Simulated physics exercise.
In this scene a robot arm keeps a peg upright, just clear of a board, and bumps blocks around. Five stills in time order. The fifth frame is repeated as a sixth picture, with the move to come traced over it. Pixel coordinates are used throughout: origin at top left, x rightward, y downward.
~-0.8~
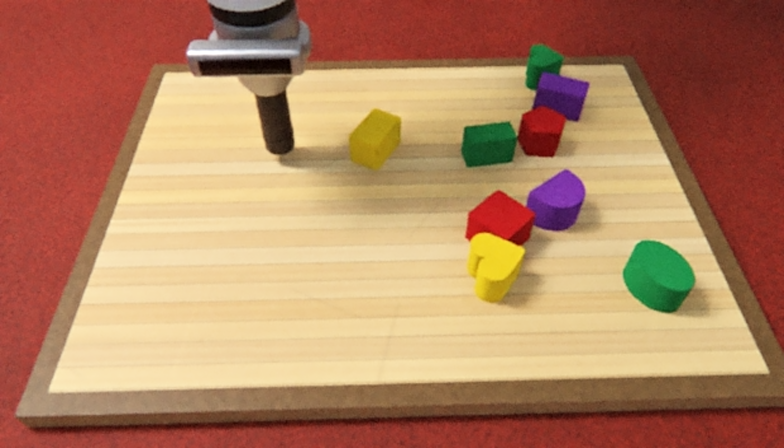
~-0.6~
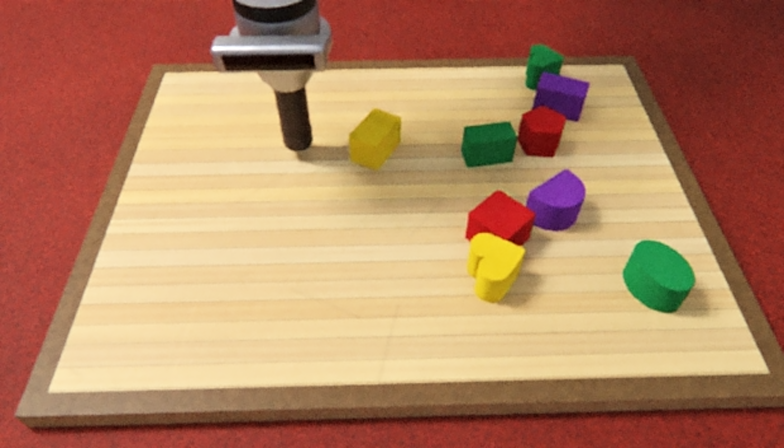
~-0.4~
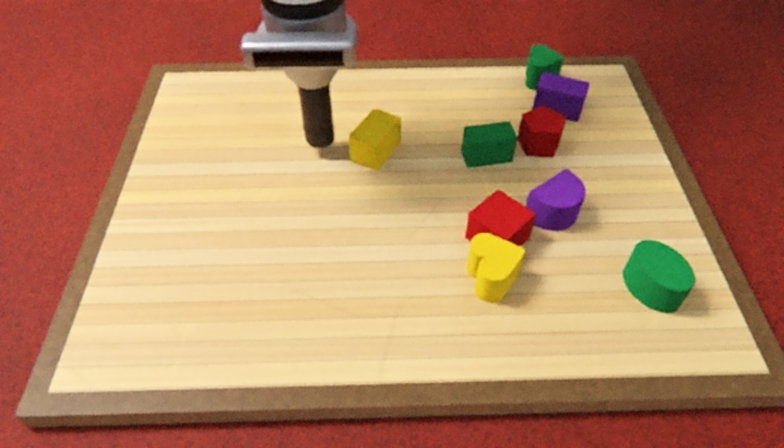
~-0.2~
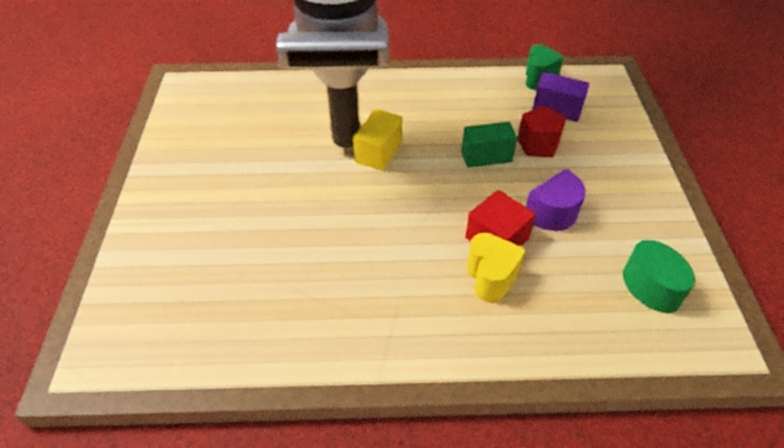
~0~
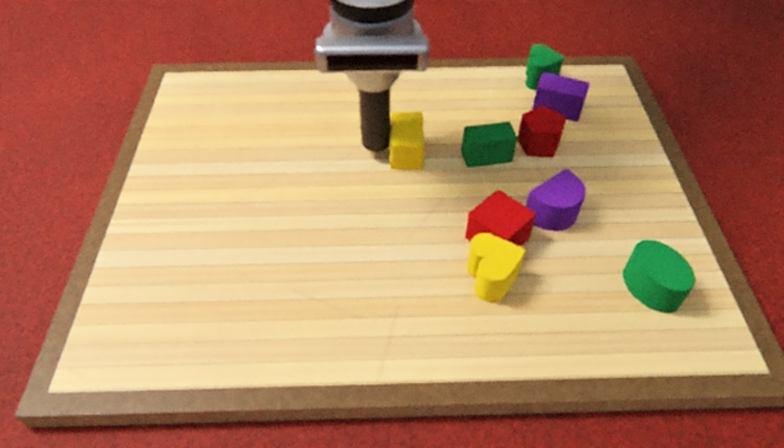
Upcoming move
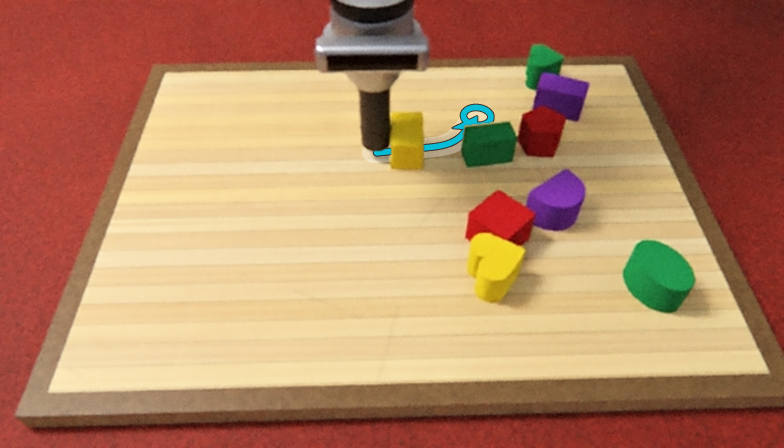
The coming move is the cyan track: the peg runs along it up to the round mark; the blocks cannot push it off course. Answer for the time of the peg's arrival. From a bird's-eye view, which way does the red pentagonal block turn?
Bird's-eye view: Counterclockwise.
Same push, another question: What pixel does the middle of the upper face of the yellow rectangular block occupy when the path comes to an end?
At (496, 117).
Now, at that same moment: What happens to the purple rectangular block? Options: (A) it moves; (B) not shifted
The correct letter is B.
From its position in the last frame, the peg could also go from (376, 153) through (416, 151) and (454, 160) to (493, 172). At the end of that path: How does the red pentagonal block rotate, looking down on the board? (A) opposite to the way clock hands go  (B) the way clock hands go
It's A.
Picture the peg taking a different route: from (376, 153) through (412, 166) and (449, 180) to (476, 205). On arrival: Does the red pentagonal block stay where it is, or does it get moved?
That block stands still.
Drawn move, from (376, 153) over (419, 148) and (458, 139) to (477, 116).
On the path given first. One third of the way, peg at (421, 138); yellow rectangular block at (453, 125); green rectangular block at (495, 132).
Two thirds of the way, peg at (460, 128); yellow rectangular block at (493, 119), turned 25° clockwise; green rectangular block at (528, 137), turned 35° clockwise; red pentagonal block at (554, 120), turned 30° anticlockwise.
At the end, peg at (479, 106); yellow rectangular block at (496, 117), turned 30° clockwise; green rectangular block at (530, 137), turned 40° clockwise; red pentagonal block at (554, 120), turned 30° anticlockwise; purple rectangular block still.
